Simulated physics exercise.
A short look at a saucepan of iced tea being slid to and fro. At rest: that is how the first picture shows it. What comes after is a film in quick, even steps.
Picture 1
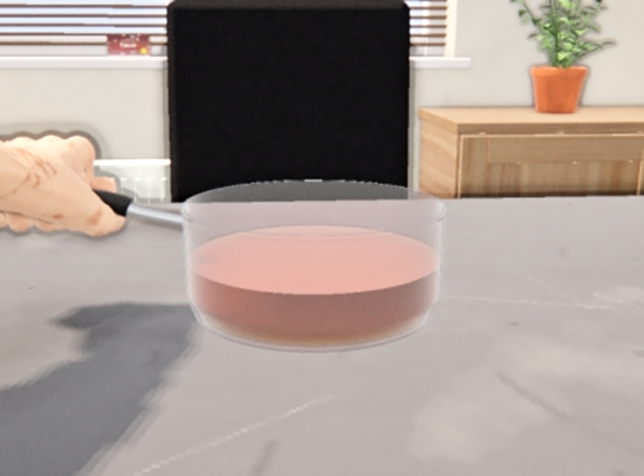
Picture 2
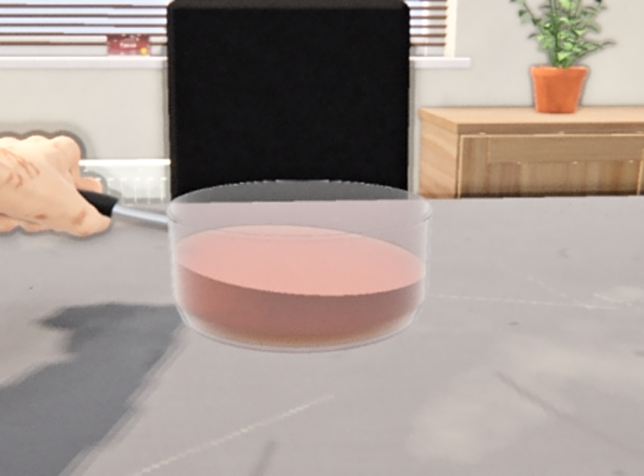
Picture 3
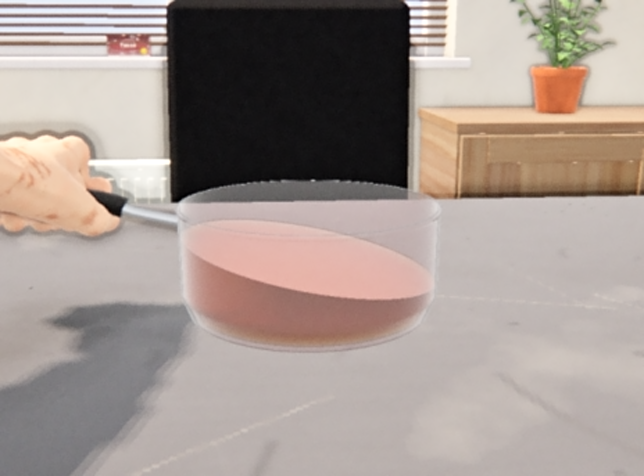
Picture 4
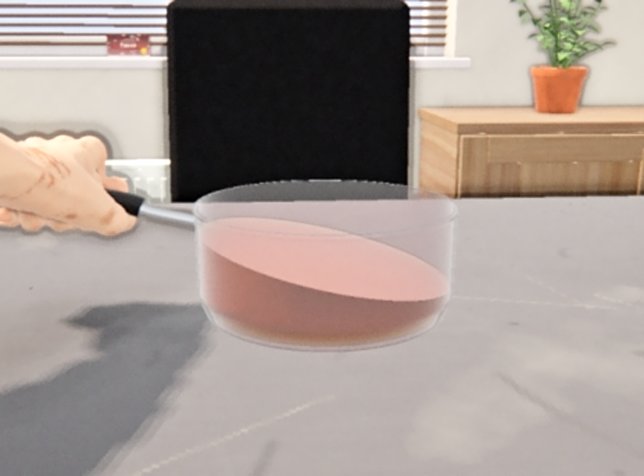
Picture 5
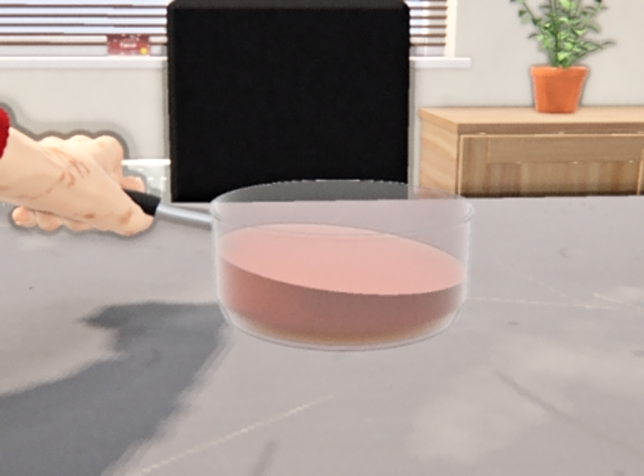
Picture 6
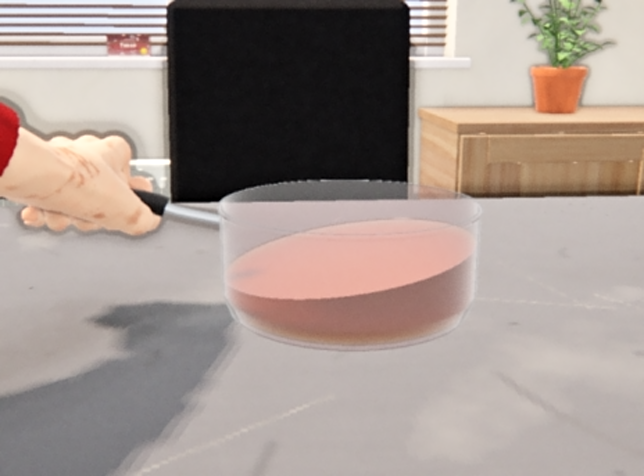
A clear saucepan of pinkish-brown liquid slid slightly left and then right across a gray table, a hand gripping its handle, while the liquid sloped up on the left, then on the right.
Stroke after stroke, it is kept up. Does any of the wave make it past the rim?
Yes.
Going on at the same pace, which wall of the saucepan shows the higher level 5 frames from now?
The left-hand edge, I reckon.
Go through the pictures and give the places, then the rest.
In the first picture, saucepan (314, 253) about half full; at rest.
In the second picture, saucepan about half full, surface at (300, 256); surface a little higher on the left.
In the third picture, saucepan (309, 253) about half full; surface clearly higher on the left.
In the fourth picture, saucepan about half full, surface at (326, 255); surface clearly higher on the left.
In the fifth picture, saucepan (342, 252) about half full; surface a little higher on the left.
In the sixth picture, saucepan about half full, surface at (349, 255); surface clearly higher on the right.
A moment on, the highest wave so far goes over the rim.
When it is over, the highest wave so far goes over the rim; some is on the top.
